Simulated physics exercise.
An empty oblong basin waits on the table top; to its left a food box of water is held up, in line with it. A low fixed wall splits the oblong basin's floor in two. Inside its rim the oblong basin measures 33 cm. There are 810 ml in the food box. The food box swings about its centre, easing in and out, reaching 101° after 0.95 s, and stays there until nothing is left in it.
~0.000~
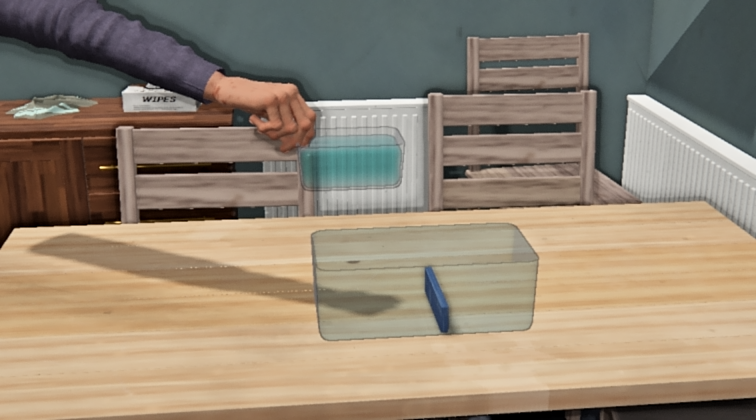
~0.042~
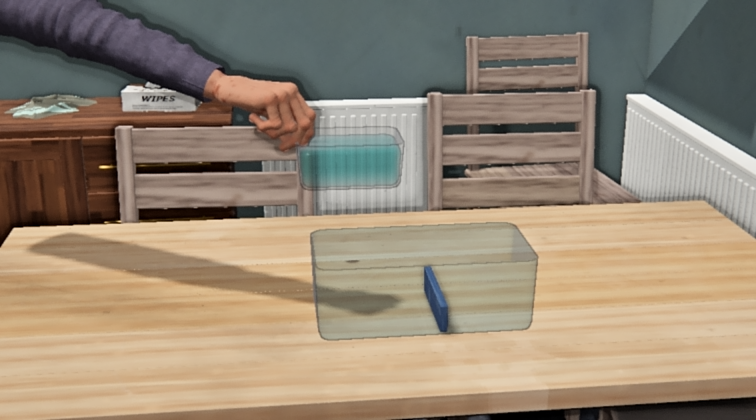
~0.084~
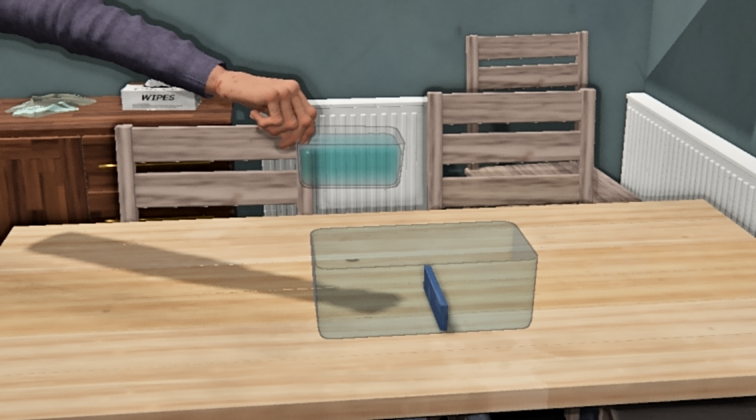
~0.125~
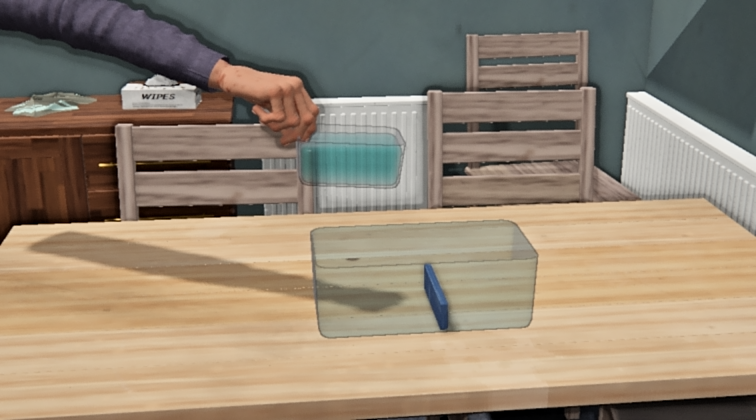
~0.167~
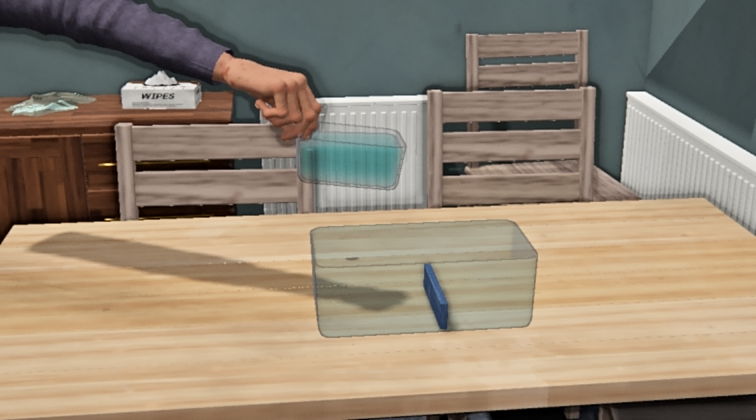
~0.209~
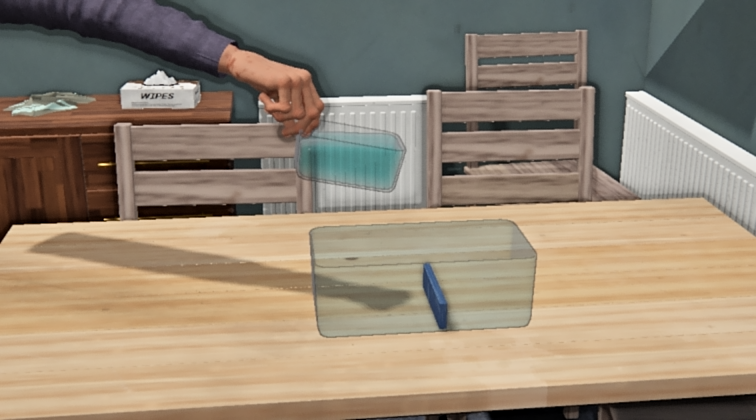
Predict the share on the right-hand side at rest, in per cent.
The far part has some 64 per cent.
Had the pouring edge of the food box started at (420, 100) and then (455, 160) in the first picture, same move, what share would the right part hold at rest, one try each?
First 75, then 90 per cent.
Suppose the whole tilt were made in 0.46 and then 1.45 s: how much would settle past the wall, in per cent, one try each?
First 40, then 65 per cent.
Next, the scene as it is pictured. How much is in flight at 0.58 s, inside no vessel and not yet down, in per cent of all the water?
Some 42 per cent.
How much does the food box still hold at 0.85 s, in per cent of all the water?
Some 7 per cent.
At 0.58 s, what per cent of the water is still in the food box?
Some 40 per cent.
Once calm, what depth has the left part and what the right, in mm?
Left about 10 mm, right about 24 mm.
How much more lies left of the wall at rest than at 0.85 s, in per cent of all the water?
Some 10 per cent.
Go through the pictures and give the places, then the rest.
In the first picture, it leans 0°; its right rim is at (401, 137); the water meets the walls at (299, 145) and (399, 141); the oblong basin's rim runs from (314, 251) to (527, 242); the wall's top is at (436, 287).
In the second picture, it leans 0°; its right rim is at (400, 136); the water meets the walls at (298, 144) and (398, 141).
In the third picture, it leans 2°; its right rim is at (401, 137); the water meets the walls at (298, 142) and (398, 141).
In the fourth picture, it leans 4°; its right rim is at (401, 138); the water meets the walls at (299, 141) and (399, 140).
In the fifth picture, it leans 8°; its right rim is at (402, 140); the water meets the walls at (300, 140) and (400, 140).
In the sixth picture, it leans 12°; its right rim is at (402, 144); the water meets the walls at (299, 140) and (400, 141).
By 0.58 s the tilt is 68° and 40 per cent is still to pour, 3 is left of the wall and 16 right of it.
By 0.85 s the tilt is 98° and 7 per cent is still to pour, 24 is left of the wall and 64 right of it.
By 1.14 s the tilt is 101° and 0 per cent is still to pour, 34 is left of the wall and 64 right of it.
By 1.45 s the tilt is 101° and 0 per cent is still to pour, 35 is left of the wall and 64 right of it.
At rest 35 per cent lies left of the wall, 64 right of it and 1 outside.
